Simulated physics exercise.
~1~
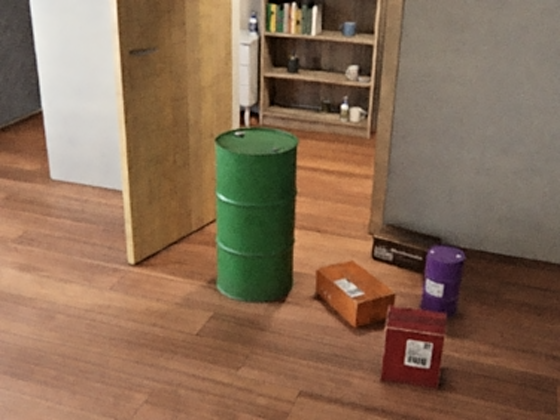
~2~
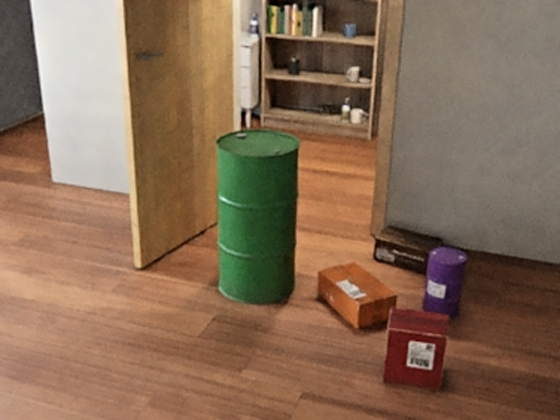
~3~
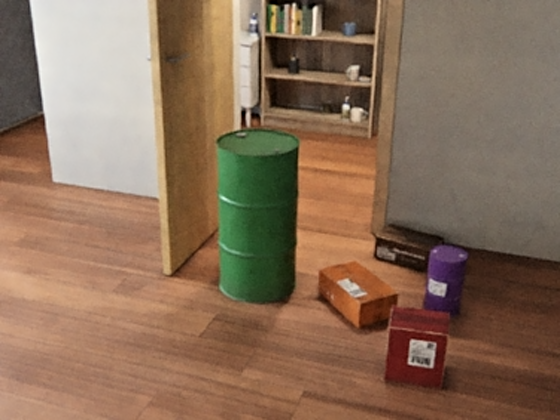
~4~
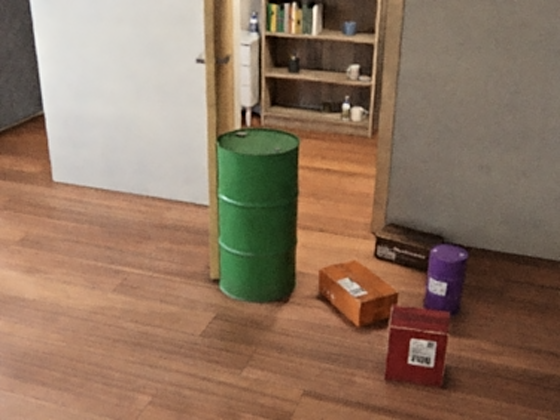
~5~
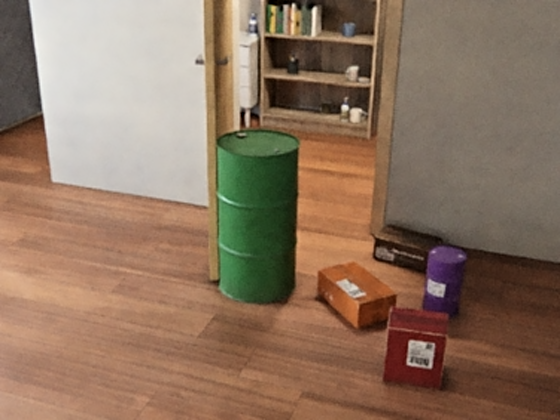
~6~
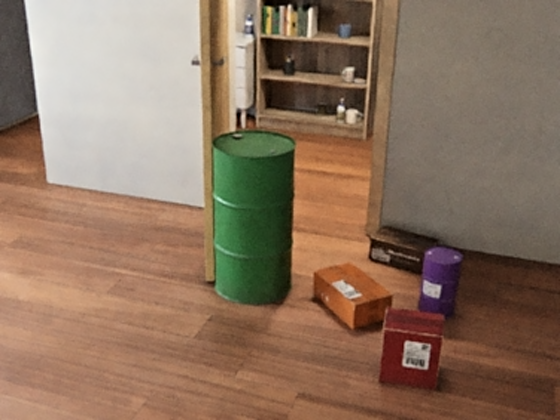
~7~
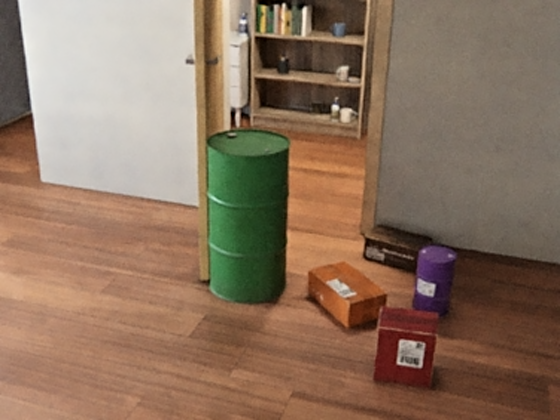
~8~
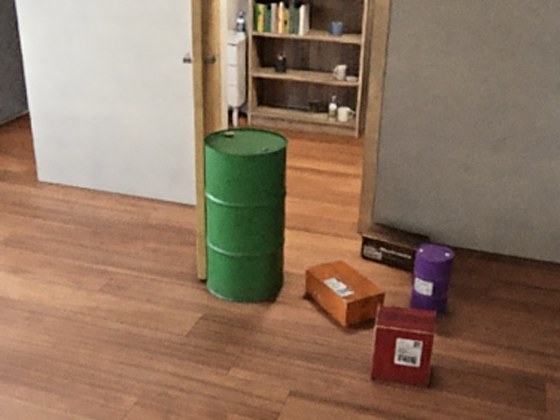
To begin with, a room door stands wide open beside a tall green drum, with a red parcel, a brown parcel and a purple canister on the wooden floor to the right and shelves visible through the doorway. The door swings to the right towards the drum, its wooden part narrowing from view while more of the pale surface at left shows. It comes up against the drum and stops, still well short of shut. The view sways slightly, but nothing on the floor shifts, and the door ends partly open, stuck at the upright drum.
